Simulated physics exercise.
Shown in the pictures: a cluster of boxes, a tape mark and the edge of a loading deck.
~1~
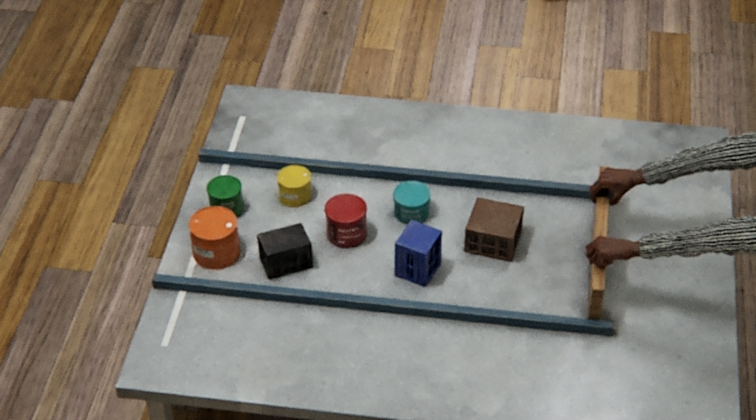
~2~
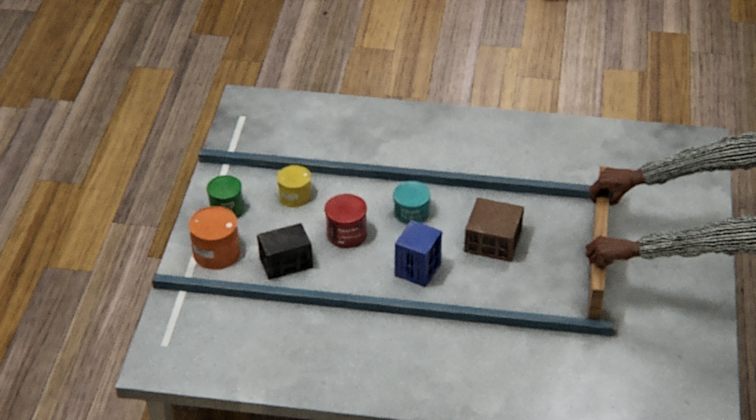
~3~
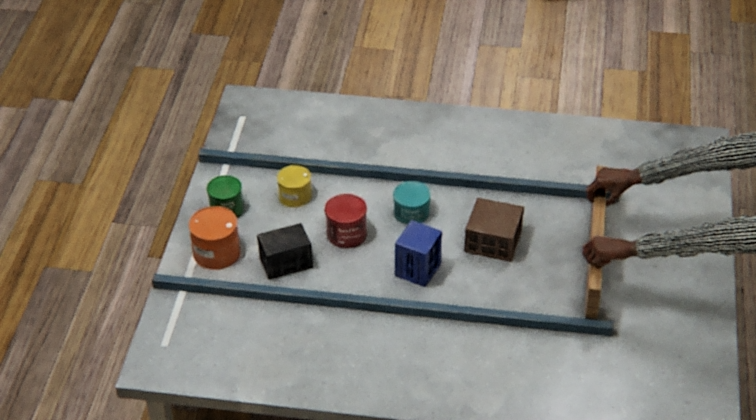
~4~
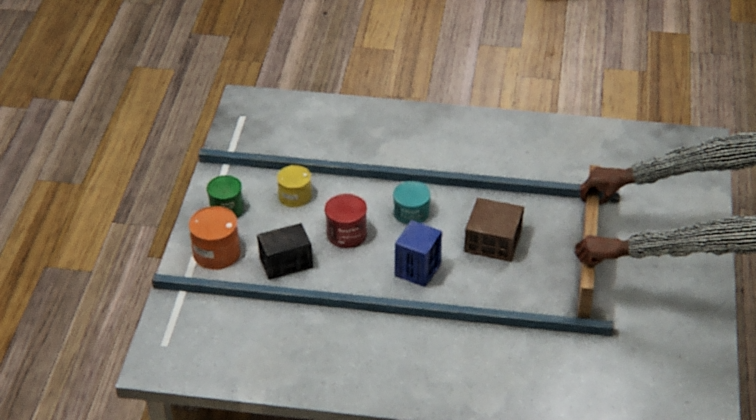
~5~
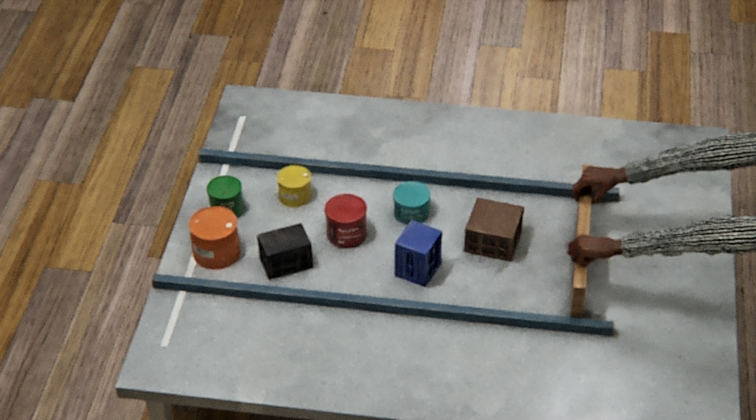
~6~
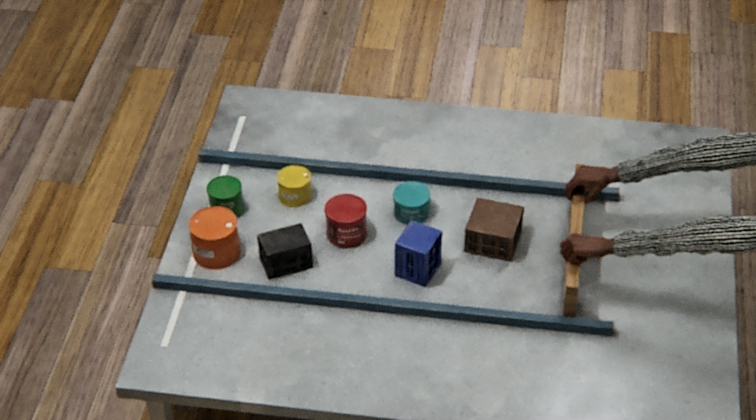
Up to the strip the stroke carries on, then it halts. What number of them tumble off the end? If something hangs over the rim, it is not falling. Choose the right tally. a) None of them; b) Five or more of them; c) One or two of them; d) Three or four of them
b, five or more of them.
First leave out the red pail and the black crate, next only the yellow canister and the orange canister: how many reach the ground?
Result, first then second: 3, 3.
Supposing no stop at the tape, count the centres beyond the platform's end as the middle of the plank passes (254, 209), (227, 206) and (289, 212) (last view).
Over the end: 2, 5, 0.
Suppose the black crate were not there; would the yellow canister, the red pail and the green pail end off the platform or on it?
I'd say the yellow canister heads down, the red pail heads down and the green pail heads down.
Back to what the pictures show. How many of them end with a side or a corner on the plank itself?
3 of them.
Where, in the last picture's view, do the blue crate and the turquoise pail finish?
In the last picture they sit at about (179, 232) and about (201, 176).
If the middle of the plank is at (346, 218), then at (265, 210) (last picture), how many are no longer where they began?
I get 5 at the one place and 8 at the other.
Early on, none off yet; green pail at rest near (225, 198); orange canister at rest near (215, 238); yellow canister at rest near (295, 186).
Finally, the number that fall off is five or more; lost, red pail, black crate, yellow canister, orange canister and green pail.
